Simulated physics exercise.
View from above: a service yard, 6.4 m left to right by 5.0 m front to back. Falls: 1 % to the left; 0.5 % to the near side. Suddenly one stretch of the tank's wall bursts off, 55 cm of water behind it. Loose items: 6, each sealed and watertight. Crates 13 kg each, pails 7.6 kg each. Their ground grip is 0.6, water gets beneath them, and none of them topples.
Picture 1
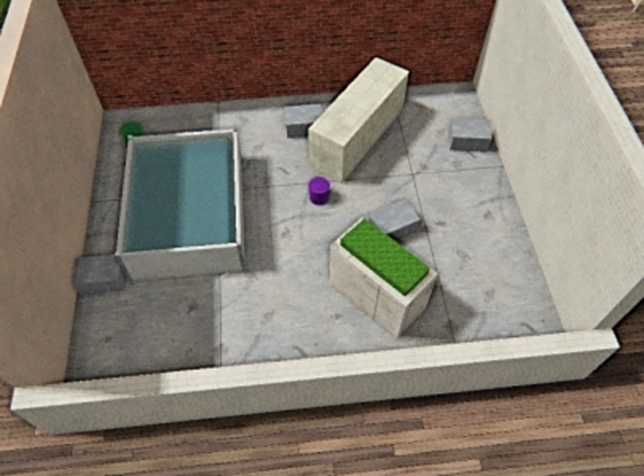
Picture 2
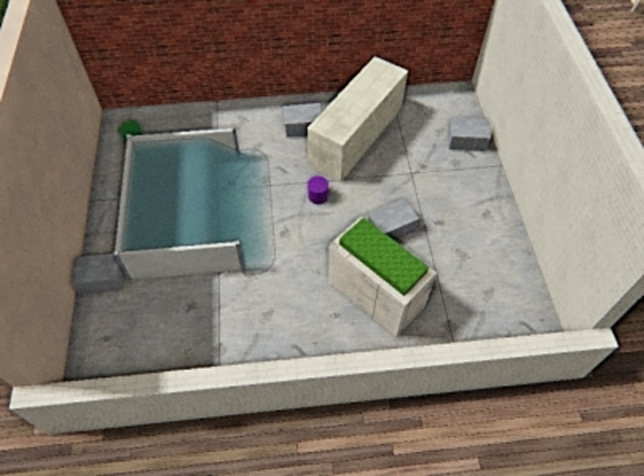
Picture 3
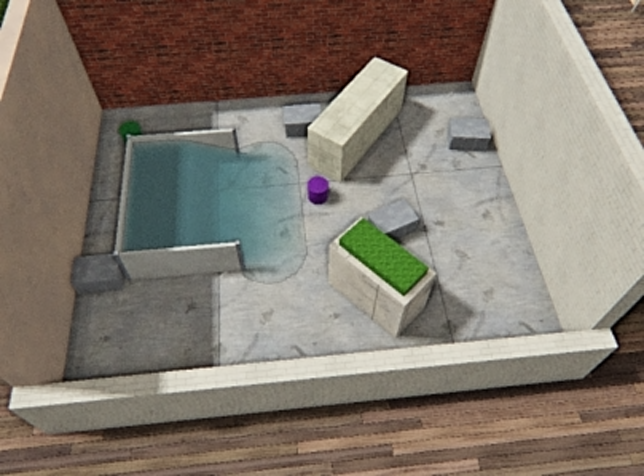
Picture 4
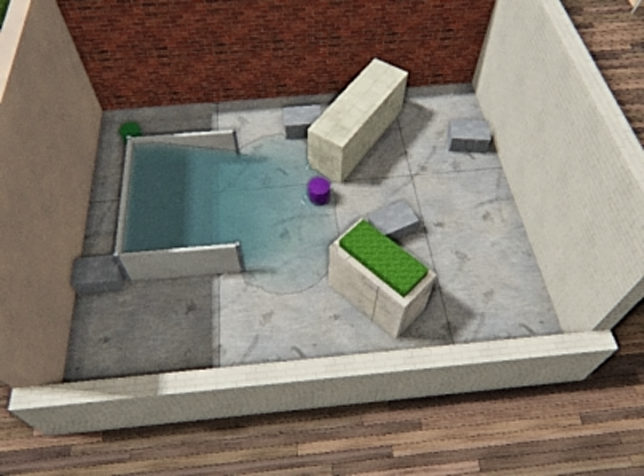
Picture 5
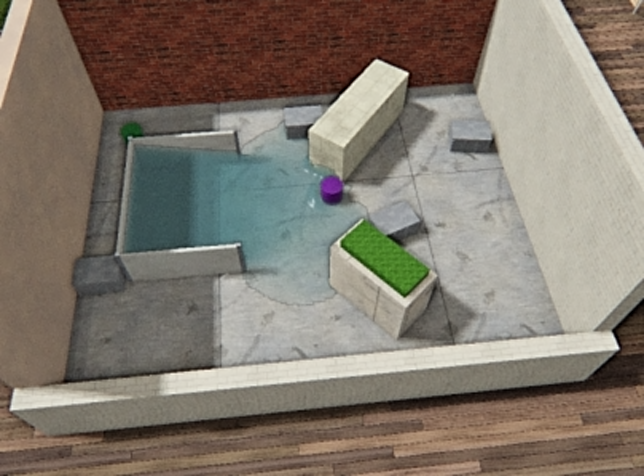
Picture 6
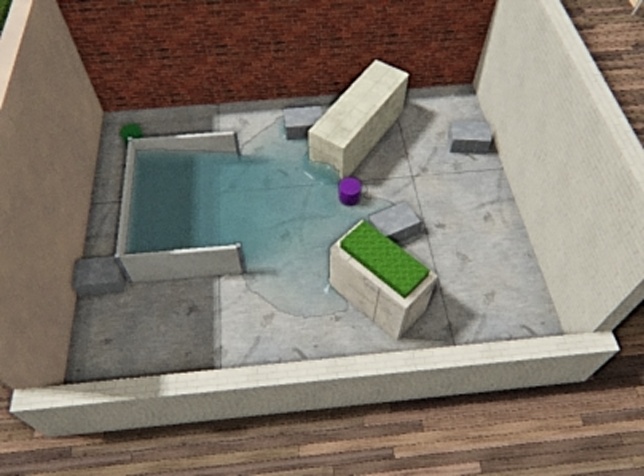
At first, water fills a rectangular tank on the left of a walled yard, with pails, grey crates and larger blocks around it. The tank's right wall gives way and water spreads rightward across the paving. It reaches the purple pail and pushes it a short way right, while the green pail stays put.
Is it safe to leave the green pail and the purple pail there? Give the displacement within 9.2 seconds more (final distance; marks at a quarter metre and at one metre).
One by one: The green pail ends up pretty much in place; the purple pail ends up well clear of its start.
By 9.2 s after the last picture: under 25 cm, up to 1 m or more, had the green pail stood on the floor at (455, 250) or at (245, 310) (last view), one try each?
I'd expect that it gets borne away first and remains where it was second.
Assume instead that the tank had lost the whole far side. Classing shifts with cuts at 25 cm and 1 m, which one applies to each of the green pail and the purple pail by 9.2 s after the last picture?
Then the green pail goes a great distance and the purple pail remains roughly in place.
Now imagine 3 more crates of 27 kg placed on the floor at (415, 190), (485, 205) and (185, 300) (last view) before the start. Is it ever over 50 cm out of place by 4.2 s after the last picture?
Respectively: Greater, greater, smaller.
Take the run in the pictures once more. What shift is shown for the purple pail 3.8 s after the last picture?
Shift: About 250 cm.
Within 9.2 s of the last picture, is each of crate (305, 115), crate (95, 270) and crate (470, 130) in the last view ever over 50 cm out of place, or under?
In sequence - crossed the line; stayed below the line; crossed the line.
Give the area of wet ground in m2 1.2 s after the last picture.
At that time the wet patch spans about 18 m2.
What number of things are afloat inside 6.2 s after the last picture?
That would be 2 of them.
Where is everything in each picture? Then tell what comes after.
The green pail at (131, 129), on the bottom; the purple pail at (319, 185) rests on the ground; 3.0 m2 under water; 0 of 6 have shifted, in the first picture.
The green pail at (130, 128) rests on the ground; the purple pail at (318, 184), on the bottom; water covers 4.0 m2; 0 of 6 have shifted, in the second picture.
The green pail at (129, 128), on the bottom; the purple pail at (318, 184), on the bottom; 5.2 m2 under water; 0 of 6 have shifted, in the third picture.
The green pail at (130, 130) rests on the ground; the purple pail at (319, 186) rests on the ground; 6.5 m2 under water; 0 of 6 have shifted, in the fourth picture.
The green pail at (131, 130) rests on the ground; the purple pail at (332, 185), on the bottom, 19 cm from its start; 7.4 m2 under water; 1 of 6 have shifted, in the fifth picture.
The green pail at (131, 131) rests on the ground; the purple pail at (350, 186), on the bottom, 46 cm from its start; 8.2 m2 under water; 1 of 6 have shifted, in the sixth picture.
Then, 1.2 s after the last picture the green pail is near (131, 131), 0.0 m from its start, aground; the purple pail is near (499, 172), 2.7 m from its start, aground; 1 afloat.
Then, 3.8 s after the last picture the green pail is near (131, 131), 0.0 m from its start, aground; the purple pail is near (447, 130), 2.3 m from its start, aground; 2 afloat.
Then, 6.2 s after the last picture the green pail is near (131, 131), 0.0 m from its start, aground; the purple pail is near (447, 130), 2.3 m from its start, aground; 2 afloat.
Then, 9.2 s after the last picture the green pail is near (131, 131), 0.0 m from its start, aground; the purple pail is near (447, 130), 2.3 m from its start, aground; 3 afloat.
